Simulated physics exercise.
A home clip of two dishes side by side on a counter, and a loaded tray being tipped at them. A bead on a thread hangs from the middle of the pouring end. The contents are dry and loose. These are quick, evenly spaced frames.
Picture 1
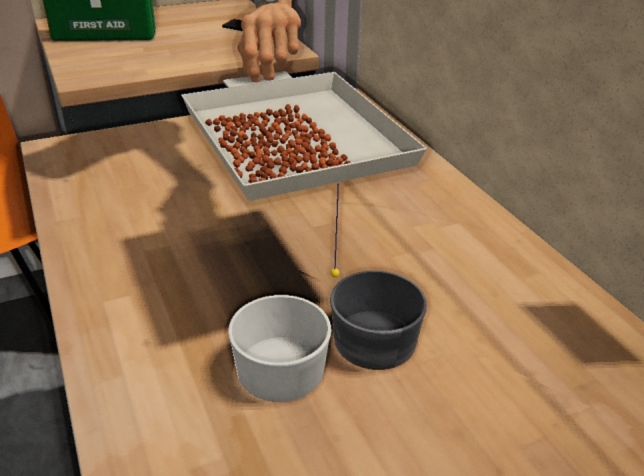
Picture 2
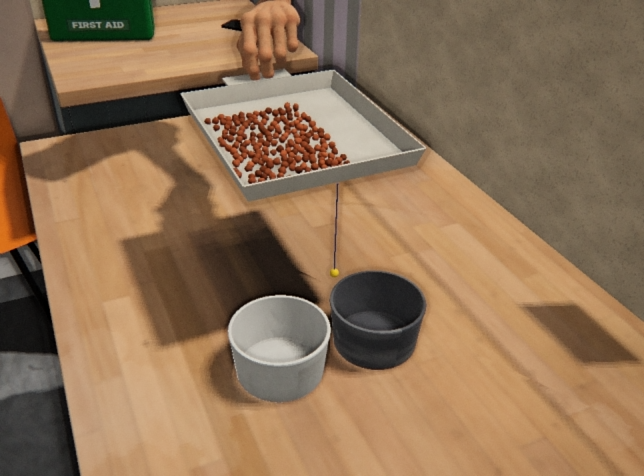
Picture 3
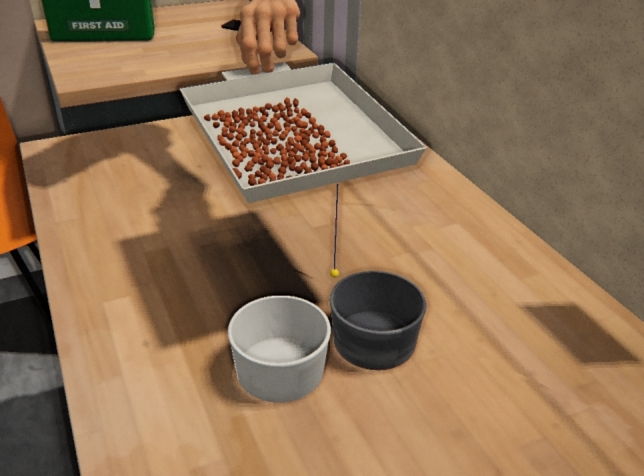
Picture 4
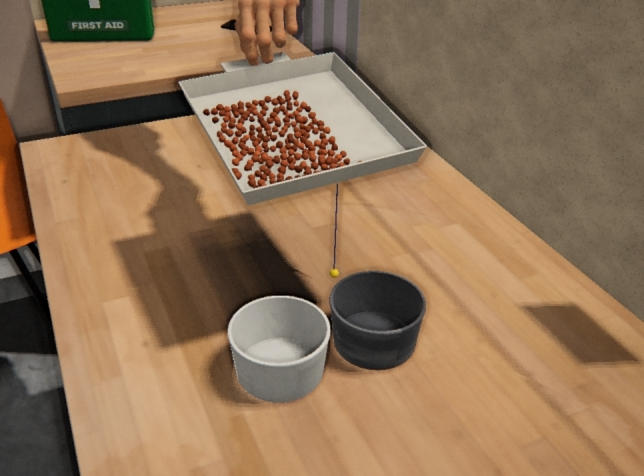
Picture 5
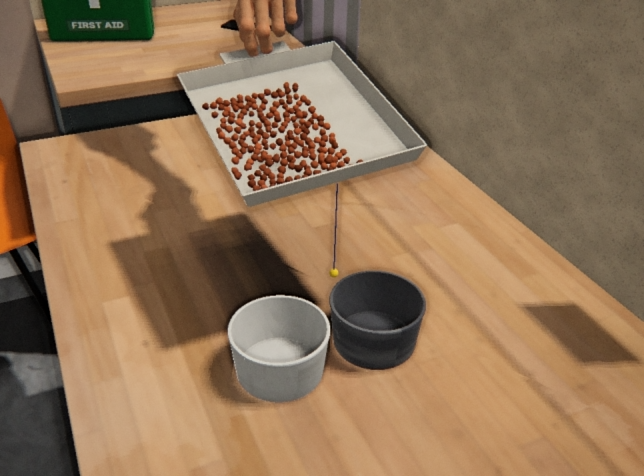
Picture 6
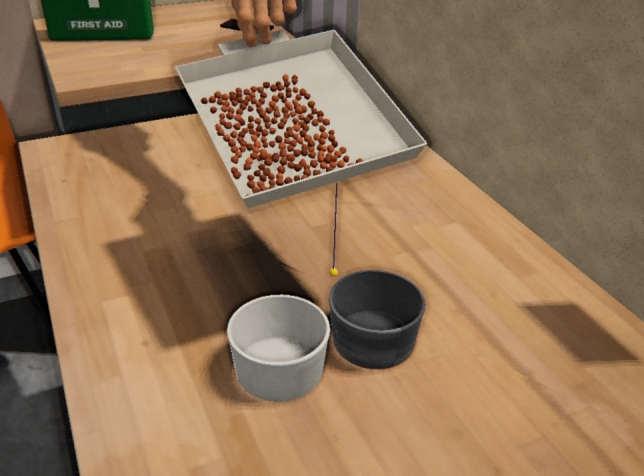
To begin with, a hand holds a pale tray of small reddish-brown pellets almost level above a white dish and a dark dish on a wooden counter. The hand then gradually raises the tray's far end, steepening it slightly toward the dishes, while the pellets shift only a little.
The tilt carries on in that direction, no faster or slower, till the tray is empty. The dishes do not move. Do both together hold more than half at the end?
The two hold more than half of the load.
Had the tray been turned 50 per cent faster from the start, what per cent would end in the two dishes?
Close to 70 per cent.
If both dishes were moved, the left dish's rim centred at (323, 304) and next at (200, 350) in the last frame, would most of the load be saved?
The first try: Under half. The second: More than half.
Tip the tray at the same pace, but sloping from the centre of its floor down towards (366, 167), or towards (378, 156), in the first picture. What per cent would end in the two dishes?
In turn 40 and 10 in a hundred.
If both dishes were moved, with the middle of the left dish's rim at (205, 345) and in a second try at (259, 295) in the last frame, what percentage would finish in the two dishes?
The first gives 60 %, the second 60 %.
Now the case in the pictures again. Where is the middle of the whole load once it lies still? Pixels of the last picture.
At about (274, 365).
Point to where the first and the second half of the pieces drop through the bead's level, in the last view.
Early half (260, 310), late half (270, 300).
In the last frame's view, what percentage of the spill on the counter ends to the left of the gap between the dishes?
Close to 90 per cent.
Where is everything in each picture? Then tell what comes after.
The first picture shows corners of the pouring end at (248, 181) and (419, 147), level; middle of the load at (275, 144), clay pellets; left dish at (299, 378); right dish at (400, 346); bead on its thread at (335, 273).
The second picture shows corners of the pouring end at (247, 182) and (418, 147), level; middle of the load at (274, 143).
The third picture shows corners of the pouring end at (247, 184) and (419, 146), tipped barely, lowest at the left corner; middle of the load at (274, 141).
The fourth picture shows corners of the pouring end at (247, 187) and (419, 145), tipped a little, lowest at the left corner; middle of the load at (274, 138).
The fifth picture shows corners of the pouring end at (247, 190) and (419, 143), tipped a little, lowest at the left corner; middle of the load at (274, 134).
The sixth picture shows corners of the pouring end at (247, 192) and (419, 142), tipped a little, lowest at the left corner; middle of the load at (273, 131); left dish at (298, 378); right dish at (398, 346).
Soon, tray tipped steeply; all on the tray.
A while on, tray tipped right over; nearly all on the tray; a stray few in the left dish; a small part in the air.
Towards the end, tray tipped past a quarter turn; most in the left dish; a stray few in the right dish; a small part outside both.
Finally, tray tipped past a quarter turn; most in the left dish; a stray few in the right dish; a small part outside both.
